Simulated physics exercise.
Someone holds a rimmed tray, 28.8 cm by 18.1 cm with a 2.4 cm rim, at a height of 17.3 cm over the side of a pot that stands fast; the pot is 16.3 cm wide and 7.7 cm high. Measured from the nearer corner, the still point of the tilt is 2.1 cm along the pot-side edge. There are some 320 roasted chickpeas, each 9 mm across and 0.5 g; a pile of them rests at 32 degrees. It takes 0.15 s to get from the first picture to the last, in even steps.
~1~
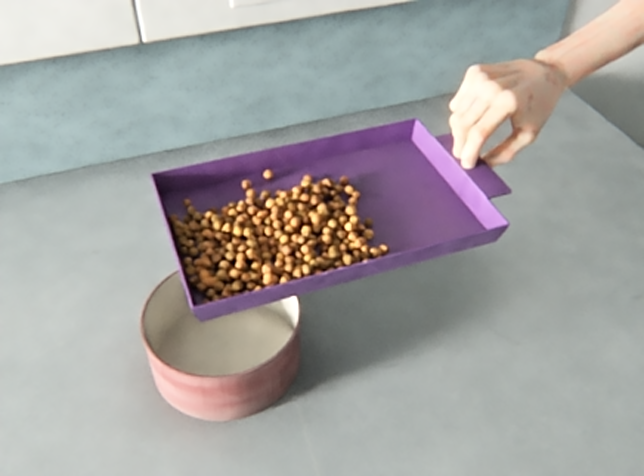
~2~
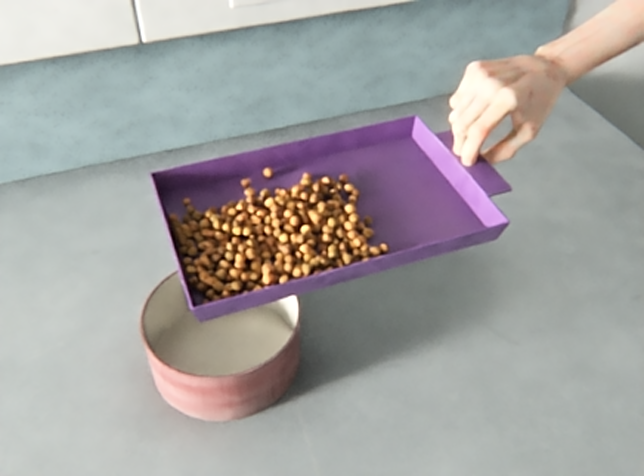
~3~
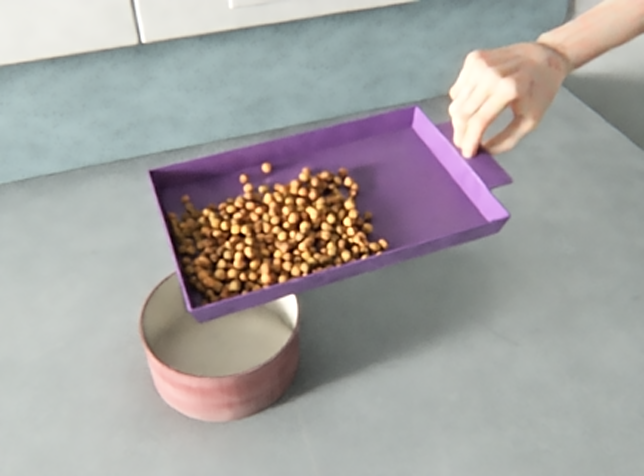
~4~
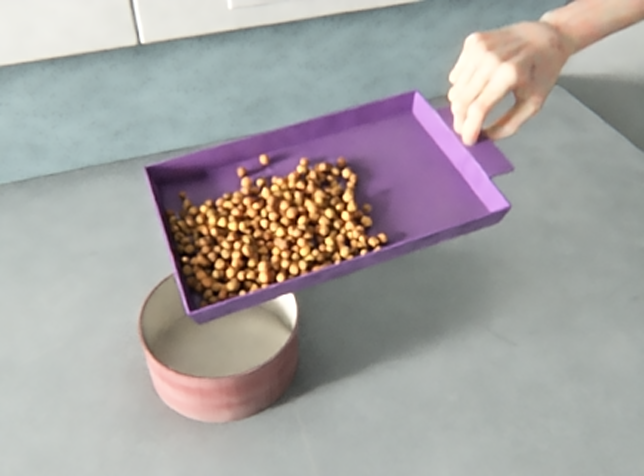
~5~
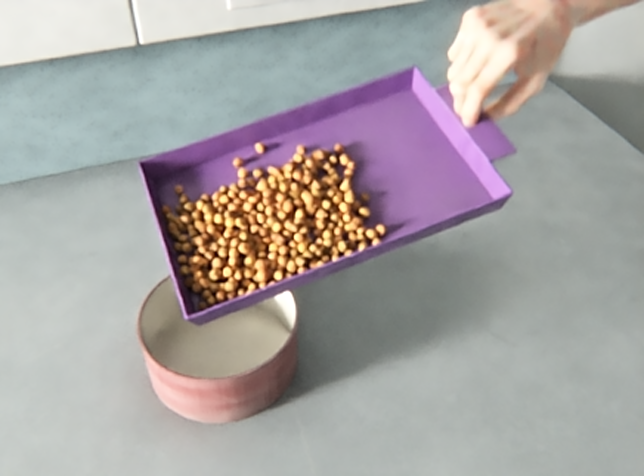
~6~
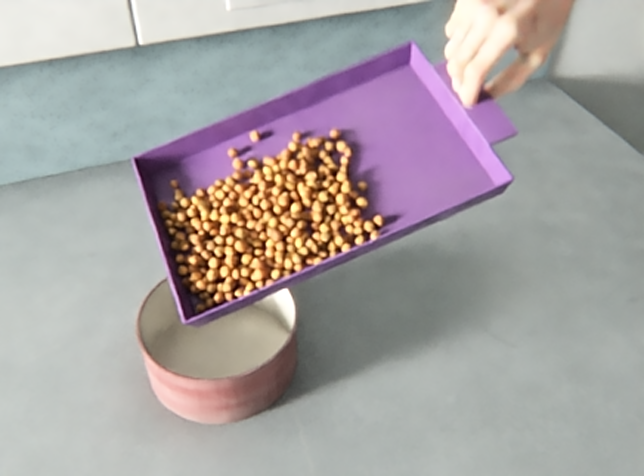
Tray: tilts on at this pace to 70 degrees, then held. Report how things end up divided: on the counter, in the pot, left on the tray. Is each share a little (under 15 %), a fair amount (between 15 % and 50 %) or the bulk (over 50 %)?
Counter: The bulk; pot: A little; tray: A fair amount.
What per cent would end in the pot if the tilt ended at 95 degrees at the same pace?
That would give about 0 per cent.
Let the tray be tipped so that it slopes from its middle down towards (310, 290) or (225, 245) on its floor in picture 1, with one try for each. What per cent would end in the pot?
That would be close to 0 per cent, then close to 0 per cent.
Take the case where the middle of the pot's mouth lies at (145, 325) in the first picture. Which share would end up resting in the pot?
I'd expect near 0 per cent.
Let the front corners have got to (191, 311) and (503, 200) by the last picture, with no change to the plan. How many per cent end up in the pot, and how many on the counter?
The pot gets 0 and the counter 25.
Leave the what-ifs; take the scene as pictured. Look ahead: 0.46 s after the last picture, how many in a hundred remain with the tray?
Roughly 55 per cent.
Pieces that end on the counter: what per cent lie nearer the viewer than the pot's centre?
Near 100 in a hundred.
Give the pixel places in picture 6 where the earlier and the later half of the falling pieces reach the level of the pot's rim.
(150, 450) first, (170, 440) later, roughly.
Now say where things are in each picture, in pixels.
Tray tilt 0 degrees, front corners at (197, 302) and (501, 222); middle of the pieces at (278, 234); pot at (221, 312), in the first frame.
Tray tilt 1 degrees, front corners at (197, 302) and (501, 220); middle of the pieces at (277, 234), in the second frame.
Tray tilt 3 degrees, front corners at (195, 304) and (502, 214), lowest corner left front; middle of the pieces at (276, 231), in the third frame.
Tray tilt 7 degrees, front corners at (193, 307) and (503, 204), lowest corner left front; middle of the pieces at (274, 226), in the fourth frame.
Tray tilt 13 degrees, front corners at (191, 311) and (504, 190), lowest corner left front; middle of the pieces at (271, 220), in the fifth frame.
Tray tilt 19 degrees, front corners at (189, 315) and (504, 177), lowest corner left front; middle of the pieces at (268, 214); pot at (217, 315), in the sixth frame.
Then, 0.14 s after the last picture, tilt 48 degrees; the tray holds 100 %, the pot 0 %.
Then, 0.23 s after the last picture, tilt 65 degrees; the tray holds 100 %, the pot 0 %.
Then, 0.46 s after the last picture, tilt 70 degrees; the tray holds 55 %, the pot 0 %.
In the end, counter 65 %, pot 0 %, tray 35 %.
